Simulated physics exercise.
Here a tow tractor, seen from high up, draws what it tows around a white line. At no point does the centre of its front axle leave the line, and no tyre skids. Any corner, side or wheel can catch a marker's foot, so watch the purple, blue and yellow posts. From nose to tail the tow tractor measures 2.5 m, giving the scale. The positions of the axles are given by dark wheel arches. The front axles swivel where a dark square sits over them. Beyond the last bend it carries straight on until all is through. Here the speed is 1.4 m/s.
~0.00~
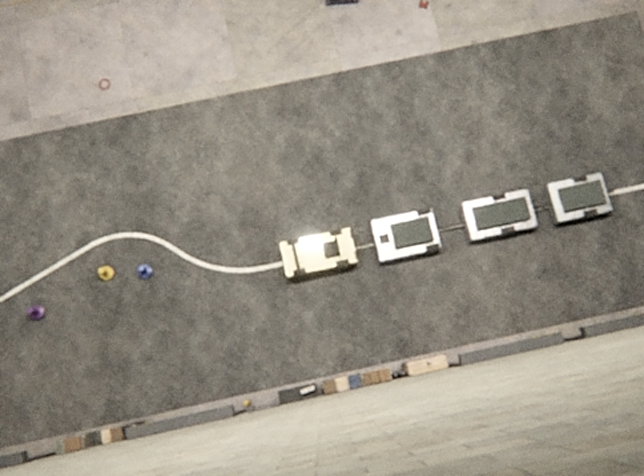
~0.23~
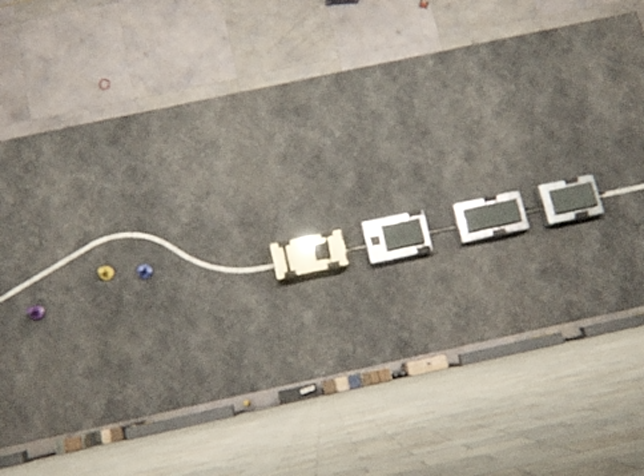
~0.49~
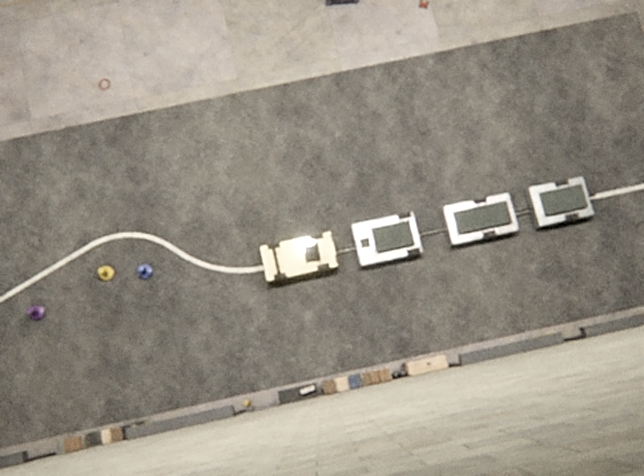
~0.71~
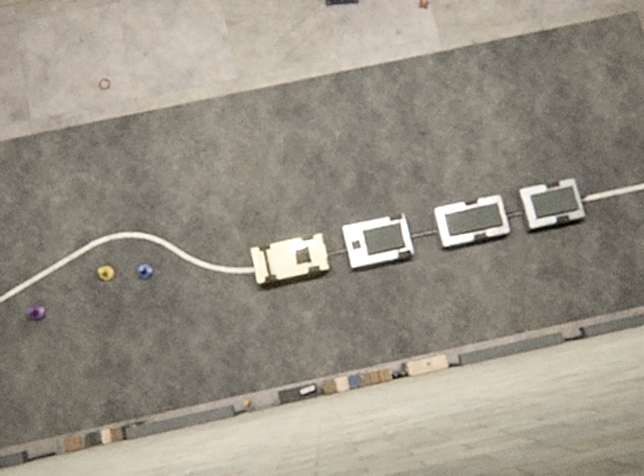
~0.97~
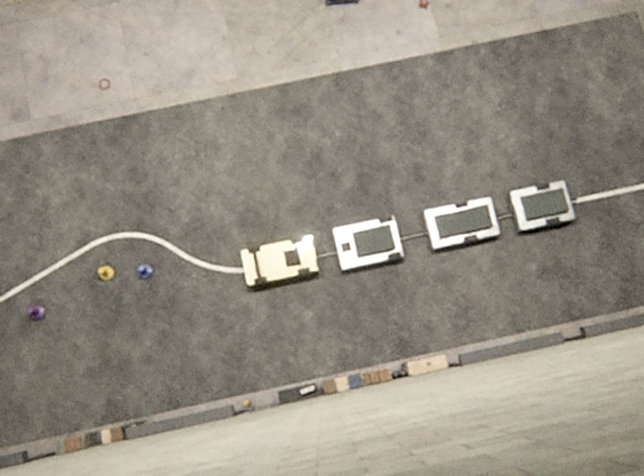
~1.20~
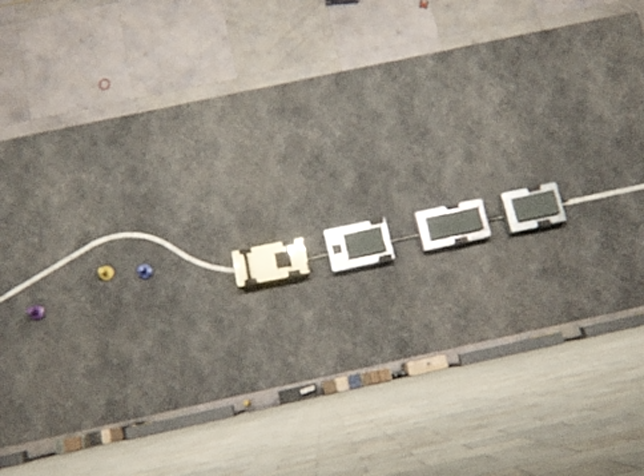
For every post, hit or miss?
Purple hit, blue hit, yellow hit.
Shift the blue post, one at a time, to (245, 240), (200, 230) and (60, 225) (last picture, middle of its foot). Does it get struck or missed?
Place one: Contact; place two: Contact; place three: No contact.
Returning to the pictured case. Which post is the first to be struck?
Blue.
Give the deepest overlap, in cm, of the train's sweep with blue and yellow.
Blue: 45; yellow: 70.
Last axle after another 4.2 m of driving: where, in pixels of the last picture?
Approximate position: (427, 230).
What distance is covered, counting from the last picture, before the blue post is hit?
Contact happens once about 7.0 m more has been driven.
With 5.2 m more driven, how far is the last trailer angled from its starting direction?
The last trailer is now at about 0 degrees to its starting heading.
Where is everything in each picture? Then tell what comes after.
The first frame shows nose (288, 259); last axle (585, 196); still straight; purple (35, 312), blue (144, 271), yellow (105, 273); 3 trailers.
The second frame shows nose (279, 261); last axle (577, 198); still straight.
The third frame shows nose (268, 263); last axle (567, 200); still straight.
The fourth frame shows nose (259, 265); last axle (558, 202); still straight.
The fifth frame shows nose (249, 267); last axle (548, 204); still straight.
The sixth frame shows nose (239, 268); last axle (539, 206); turned 1°; purple (35, 312), blue (144, 271), yellow (105, 273).
By 6.5 s, the last axle is at (346, 245) of the last picture, 10 cm off the line; the first trailer has hit blue.
By 7.1 s, the last axle is at (320, 248) of the last picture, 15 cm off the line; the first trailer has hit yellow.
By 10.4 s, the last axle is at (191, 249) of the last picture, 30 cm off the line; the first trailer has hit purple.
By 16.5 s, the last axle is out of the picture, 20 cm off the line; 3 of 3 struck in all.
